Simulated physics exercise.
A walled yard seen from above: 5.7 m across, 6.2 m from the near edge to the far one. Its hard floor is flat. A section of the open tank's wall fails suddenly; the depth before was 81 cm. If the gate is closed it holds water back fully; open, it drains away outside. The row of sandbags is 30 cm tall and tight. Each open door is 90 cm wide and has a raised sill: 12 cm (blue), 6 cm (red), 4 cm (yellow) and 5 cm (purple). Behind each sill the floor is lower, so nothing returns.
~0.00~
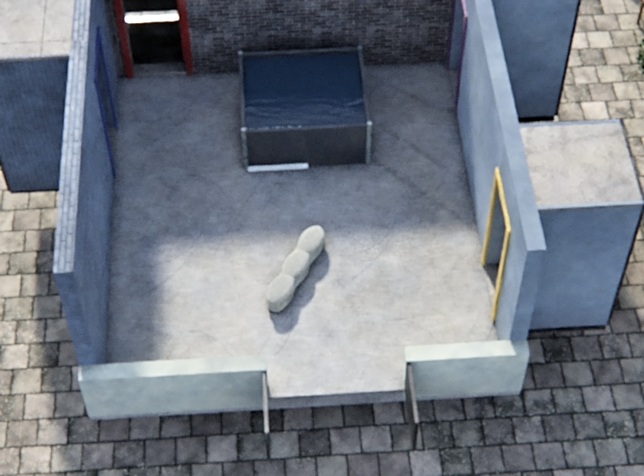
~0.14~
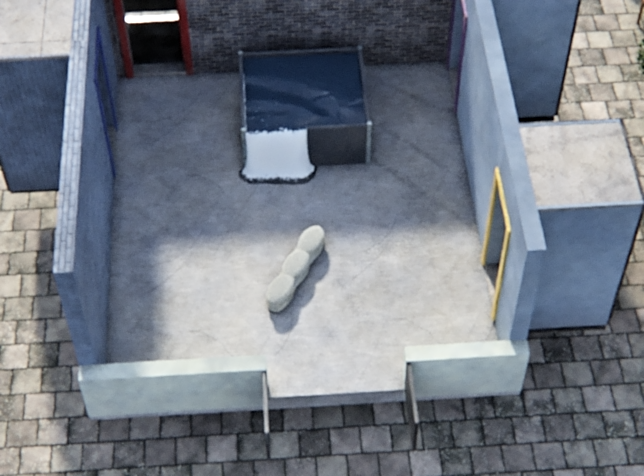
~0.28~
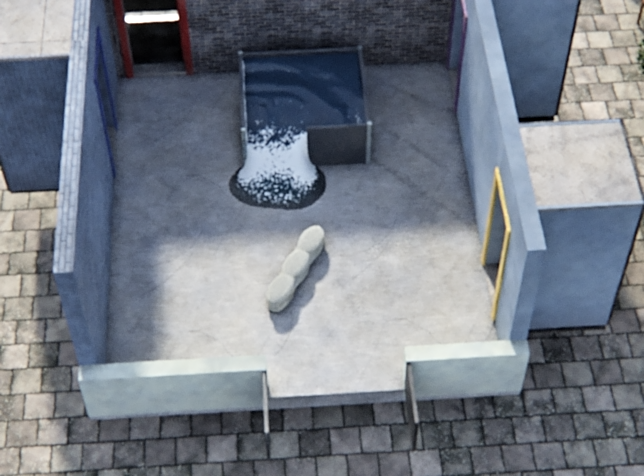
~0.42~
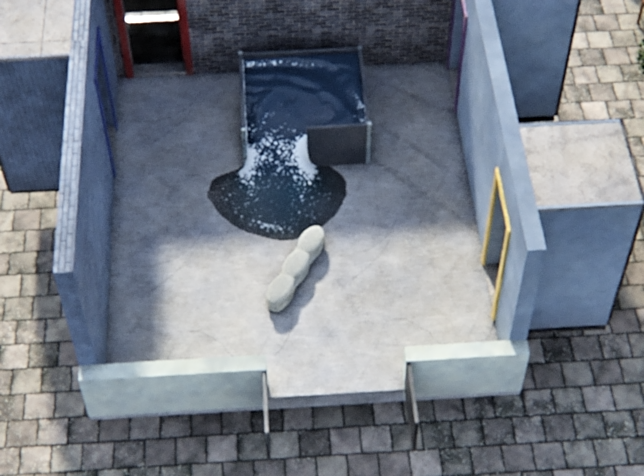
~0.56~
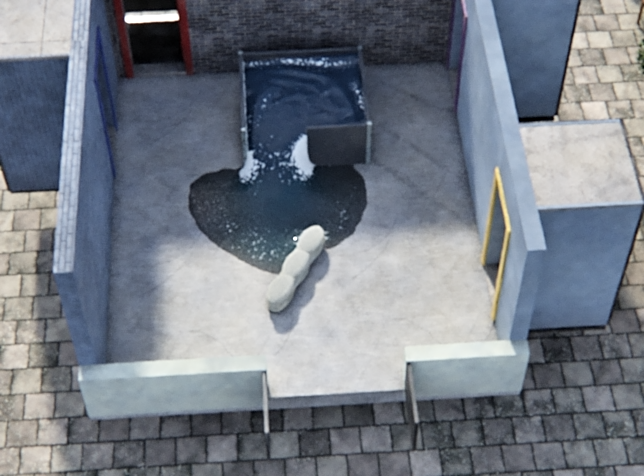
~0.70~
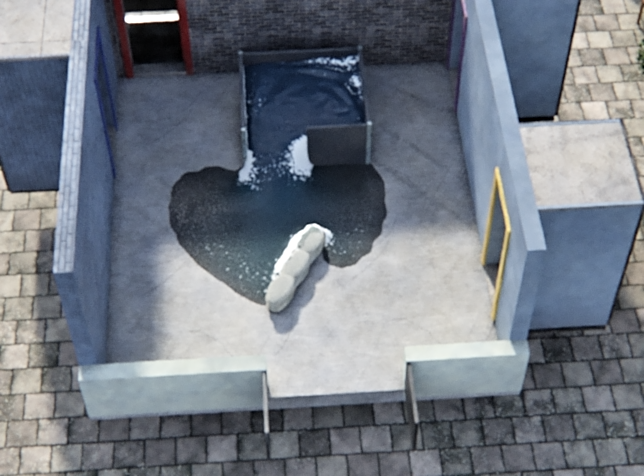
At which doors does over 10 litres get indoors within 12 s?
The water let in: At the blue door it stays under the limit; at the red door it exceeds the limit; at the yellow door it goes over the limit; at the purple door it exceeds the limit.
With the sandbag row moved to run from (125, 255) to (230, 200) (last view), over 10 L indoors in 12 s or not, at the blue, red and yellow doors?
Against that limit: Blue under, red not over, yellow over.
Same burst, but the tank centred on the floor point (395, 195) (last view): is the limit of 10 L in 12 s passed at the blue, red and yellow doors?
Against that limit: Blue below, red under, yellow past it.
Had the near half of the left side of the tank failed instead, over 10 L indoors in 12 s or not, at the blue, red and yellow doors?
Against that limit: Blue over, red past it, yellow over.
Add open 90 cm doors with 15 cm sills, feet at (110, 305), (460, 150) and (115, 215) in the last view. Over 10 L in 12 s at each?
In turn: Above, below, below.
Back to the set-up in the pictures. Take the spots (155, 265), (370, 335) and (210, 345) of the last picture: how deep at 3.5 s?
In that order: 13, 2 and 22 cm.
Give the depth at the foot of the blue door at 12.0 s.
About 9.0 cm.
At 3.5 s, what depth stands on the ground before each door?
In cm: Blue 1, red 0, yellow 8, purple 0.
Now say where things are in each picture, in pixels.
The first frame shows still water, 81 cm deep, in the open tank at (303, 92).
In the second frame, water pours out at (277, 152) and has run 0.6 m, to (242, 172); typically 10 cm deep outside, 81 cm at the open tank's back.
In the third frame, water pours out at (277, 154) and has run 0.9 m, to (301, 204); typically 12 cm deep outside, 81 cm at the open tank's back.
In the fourth frame, water pours out at (277, 156) and has run 1.4 m, to (296, 234); typically 9 cm deep outside, 77 cm at the open tank's back.
In the fifth frame, the front is at (278, 269), 2.1 m from the gap at (277, 156); 3.8 m2 of floor is under water; 70 cm left at the back of the open tank.
In the sixth frame, water pours out at (277, 155) and has run 2.6 m, to (260, 300); typically 5 cm deep outside, 70 cm at the open tank's back.
After 1.4 s water covers 40 % of the floor and is deepest (43 cm) near (272, 170); blue door not reached, red door not reached, yellow door not reached, purple door not reached.
After 2.2 s water covers 50 % of the floor and is deepest (57 cm) near (131, 391); blue door not reached, red door not reached, yellow door 8 cm at the sill, 5 L in, purple door not reached.
After 3.5 s water covers 55 % of the floor and is deepest (29 cm) near (195, 323); blue door not reached, red door not reached, yellow door 8 cm at the sill, 34 L in, purple door not reached.
After 7.0 s water covers 85 % of the floor and is deepest (14 cm) near (118, 90); blue door 6 cm at the sill, 0 L in, red door 12 cm at the sill, 34 L in, yellow door 11 cm at the sill, 94 L in, purple door not reached.
After 12.0 s water covers 100 % of the floor and is deepest (10 cm) near (446, 74); blue door 9 cm at the sill, 0 L in, red door 8 cm at the sill, 107 L in, yellow door 5 cm at the sill, 125 L in, purple door 9 cm at the sill, 31 L in.
